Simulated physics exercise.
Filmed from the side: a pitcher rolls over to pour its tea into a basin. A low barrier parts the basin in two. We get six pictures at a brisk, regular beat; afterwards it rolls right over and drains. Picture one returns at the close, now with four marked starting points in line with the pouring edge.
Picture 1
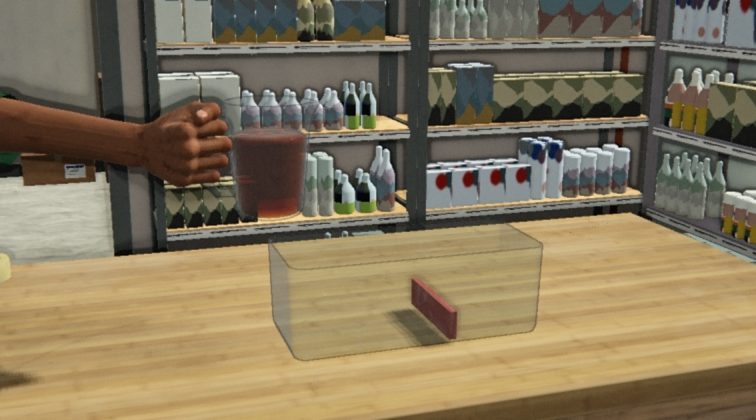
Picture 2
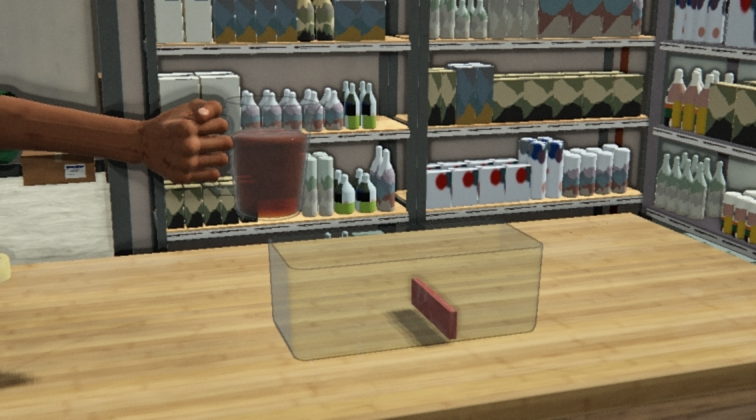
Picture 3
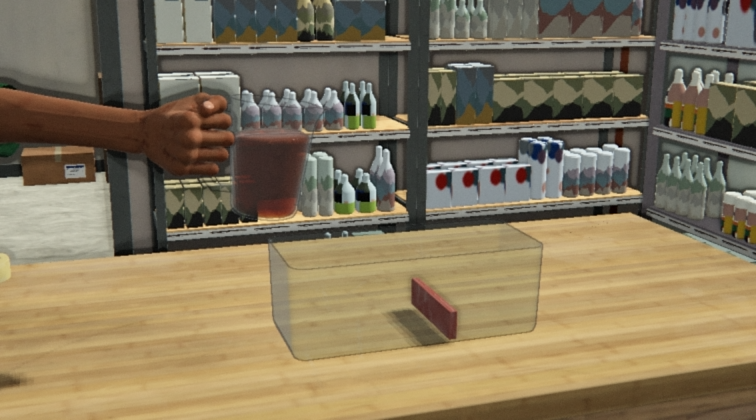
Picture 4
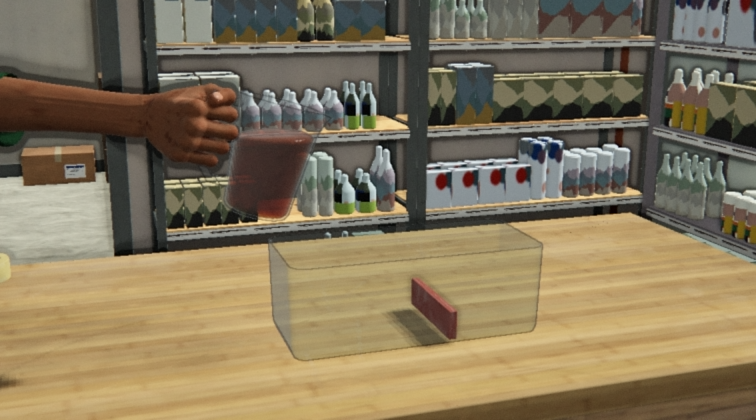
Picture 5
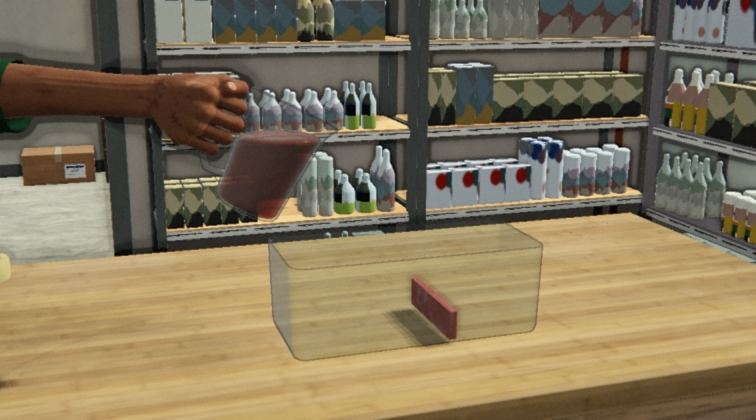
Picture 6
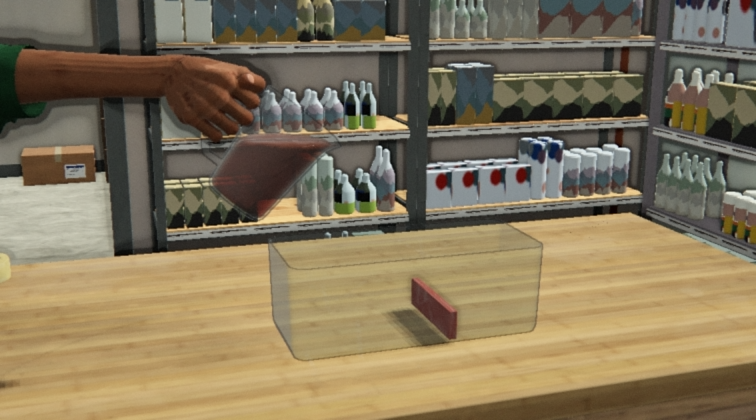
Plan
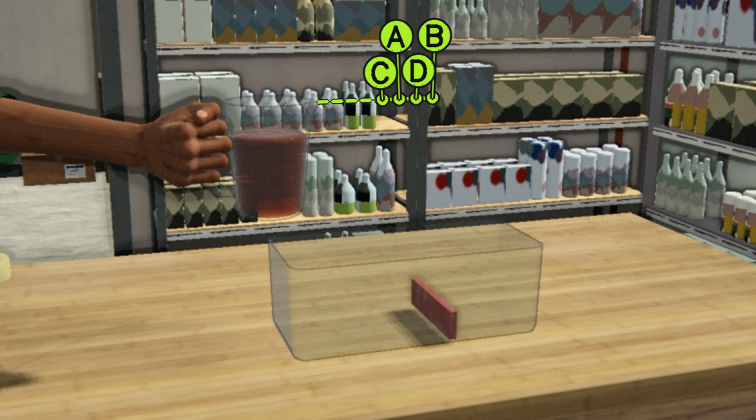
A hand held a clear pitcher of reddish-brown tea above a see-through basin with a low red barrier inside, keeping it upright at first, then steadily tilting it over to the right.
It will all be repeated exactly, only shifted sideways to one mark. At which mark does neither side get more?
Take C.
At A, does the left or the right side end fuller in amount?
The right side.
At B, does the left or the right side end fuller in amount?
The right side.
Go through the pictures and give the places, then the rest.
Upright, lip at (318, 101); basin from (291, 360) to (534, 329); top of the wall at (433, 294); nothing has left yet, in the first frame.
Upright, lip at (320, 103); nothing has left yet, in the second frame.
Tipped about 7°, lip at (324, 108); nothing has left yet, in the third frame.
Tipped about 16°, lip at (331, 117); nothing has left yet, in the fourth frame.
Tipped about 27°, lip at (336, 129); nothing has left yet, in the fifth frame.
Tipped about 40°, lip at (340, 145); nothing has left yet, in the sixth frame.
In lime, A at (399, 99); B at (432, 97); C at (382, 99); D at (416, 98).
With A, about 21 % ends left of the wall and 78 % right of it.
With B, about 12 % ends left of the wall and 85 % right of it; 3 % is lost outside.
With C, about 49 % ends left of the wall and 51 % right of it.
With D, about 8 % ends left of the wall and 91 % right of it.
